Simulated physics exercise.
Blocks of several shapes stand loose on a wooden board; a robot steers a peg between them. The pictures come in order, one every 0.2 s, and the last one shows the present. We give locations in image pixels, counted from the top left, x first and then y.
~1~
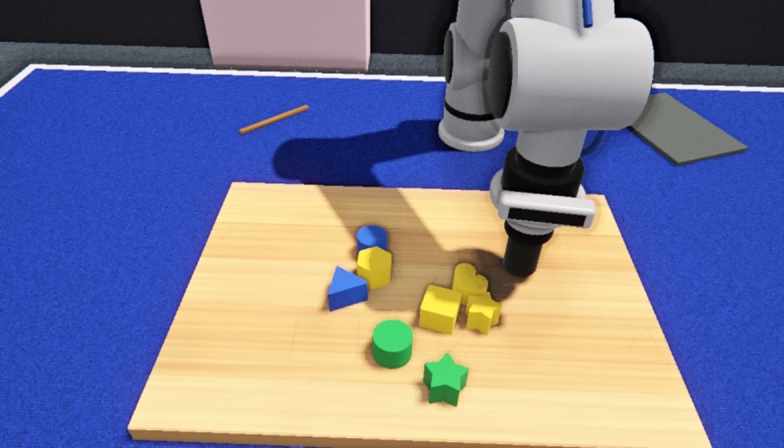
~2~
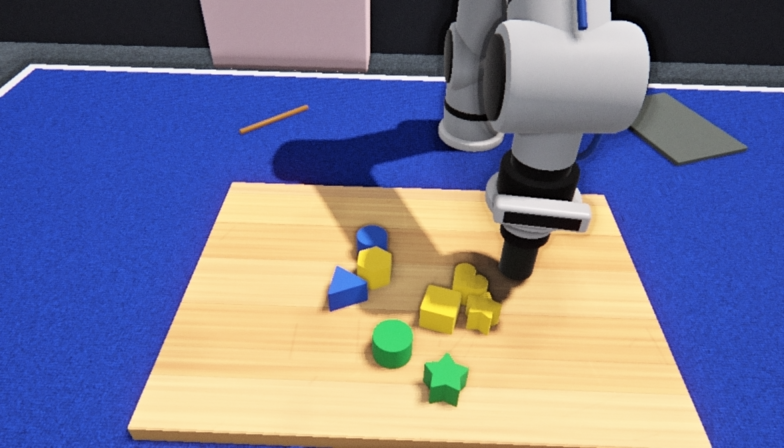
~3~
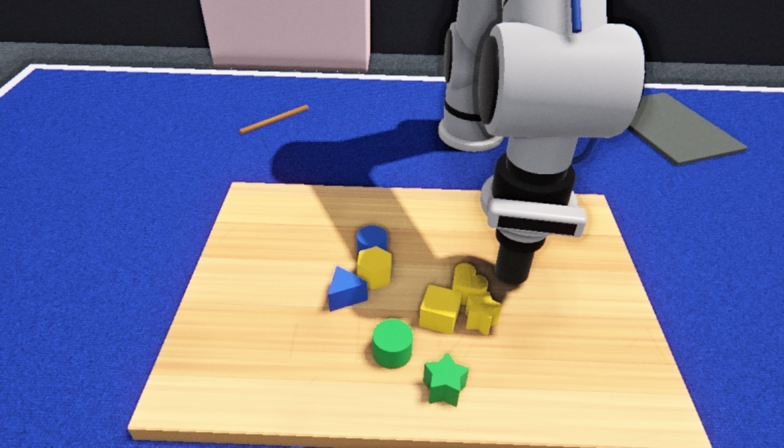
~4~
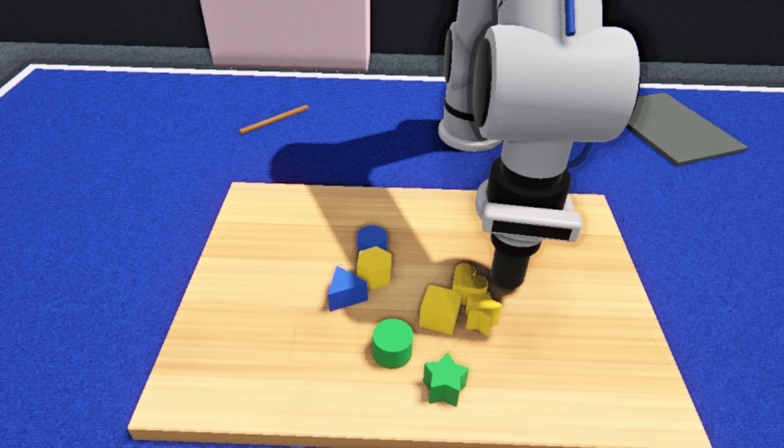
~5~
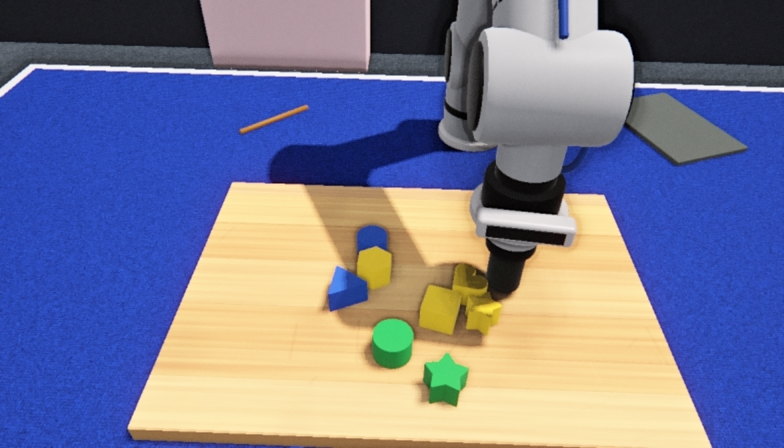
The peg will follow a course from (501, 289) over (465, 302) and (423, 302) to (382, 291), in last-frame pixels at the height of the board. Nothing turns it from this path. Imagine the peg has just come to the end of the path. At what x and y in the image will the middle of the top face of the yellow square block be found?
The top centre is at (412, 315).
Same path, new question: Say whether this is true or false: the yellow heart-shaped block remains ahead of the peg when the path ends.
It is true.
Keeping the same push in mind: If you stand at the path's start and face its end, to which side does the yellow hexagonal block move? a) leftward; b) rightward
My answer is option b.
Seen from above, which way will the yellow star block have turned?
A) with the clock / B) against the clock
Correct choice: B.
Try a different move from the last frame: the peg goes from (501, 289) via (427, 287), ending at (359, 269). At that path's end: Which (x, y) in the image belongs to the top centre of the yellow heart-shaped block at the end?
I predict (398, 286).
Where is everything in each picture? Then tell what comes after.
In the first frame, peg tip at (520, 265); block tops, yellow hexagonal block at (375, 259); yellow square block at (441, 300); yellow heart-shaped block at (469, 277); yellow star block at (484, 304).
In the second frame, peg at (516, 269); blocks unchanged.
In the third frame, peg at (512, 273); blocks unchanged.
In the fourth frame, peg at (507, 277); blocks unchanged.
In the fifth frame, peg at (502, 281); yellow hexagonal block at (375, 259); yellow square block at (441, 300); yellow heart-shaped block at (469, 277); yellow star block at (484, 304).
The first path, step by step. One third of the way, peg at (466, 295); yellow square block at (431, 308); yellow heart-shaped block at (437, 280), turned 40° clockwise; yellow star block at (480, 311), turned 20° anticlockwise.
Two thirds of the way, peg at (422, 294); yellow square block at (412, 315), turned 45° anticlockwise; yellow heart-shaped block at (394, 276), turned 55° clockwise; yellow star block at (480, 311), turned 20° anticlockwise.
At the end, peg at (382, 284); yellow hexagonal block at (348, 247), turned 60° clockwise; yellow square block at (412, 315), turned 45° anticlockwise; yellow heart-shaped block at (353, 269), turned 45° clockwise; yellow star block at (480, 311), turned 20° anticlockwise.
